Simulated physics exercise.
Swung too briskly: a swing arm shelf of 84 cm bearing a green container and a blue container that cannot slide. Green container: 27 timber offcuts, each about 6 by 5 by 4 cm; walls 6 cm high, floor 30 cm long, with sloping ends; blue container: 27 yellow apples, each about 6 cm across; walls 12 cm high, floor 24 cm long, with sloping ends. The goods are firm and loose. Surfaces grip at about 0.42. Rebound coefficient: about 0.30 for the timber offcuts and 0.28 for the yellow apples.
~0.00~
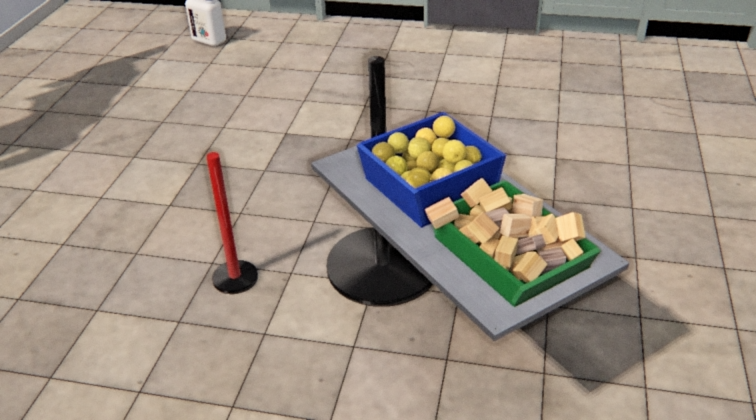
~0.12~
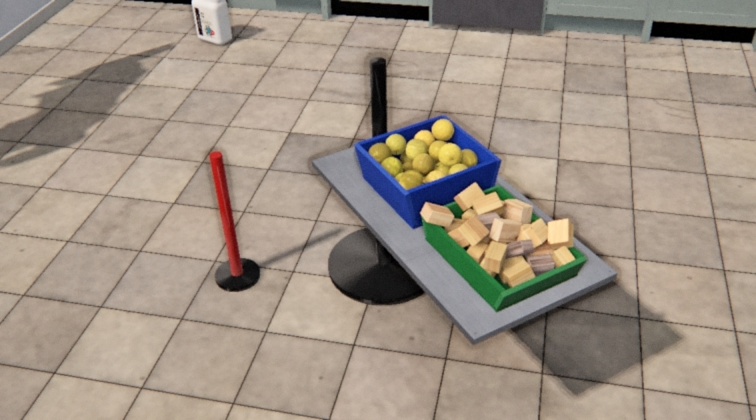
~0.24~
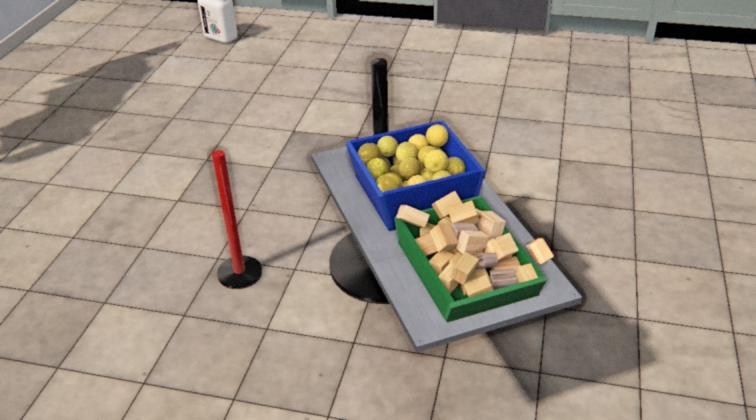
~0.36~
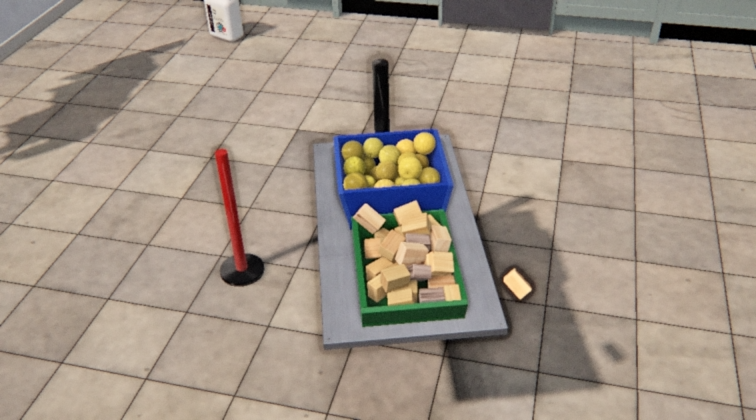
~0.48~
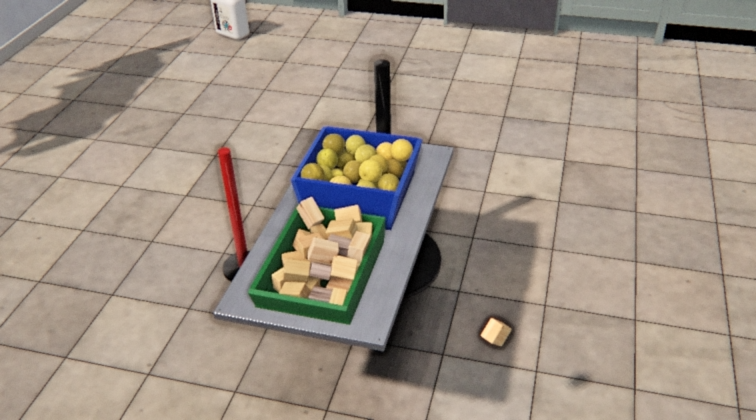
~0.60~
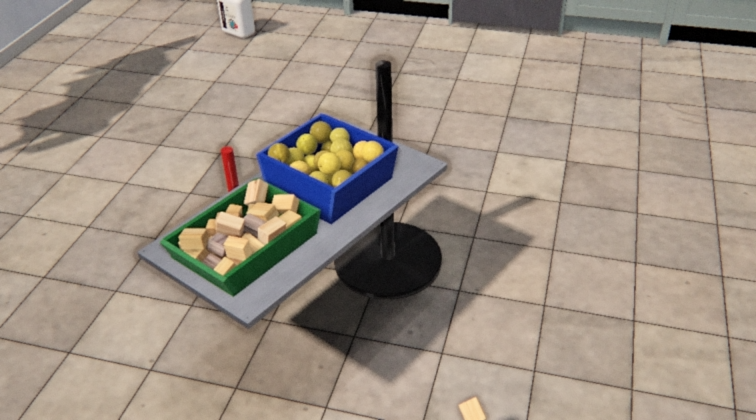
At first, a grey board on a black post holds a blue container of yellow balls and a green container of wooden blocks, beside a short red post. The board swings clockwise toward the left, and one block leaves the green container and drops to the tiled floor while the others ride along.
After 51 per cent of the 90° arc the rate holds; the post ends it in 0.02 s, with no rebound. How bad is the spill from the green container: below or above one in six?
It sheds more than a sixth of them.
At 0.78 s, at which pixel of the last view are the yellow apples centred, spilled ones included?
Near (305, 146).
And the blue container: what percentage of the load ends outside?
Blue container 0 per cent.
After 0.70 s, end of the swing.
After 0.78 s, the green container is down by 2 of 27 and the blue container has all 27.
After 0.90 s, the green container is down by 7 of 27 and the blue container has all 27.
After 1.12 s, the green container is down by 8 of 27 and the blue container has all 27.
When it is over (at 1.56 s), the green container is down by 8 of 27 and the blue container has all 27. Asked share, 8 of 27, 30 per cent.
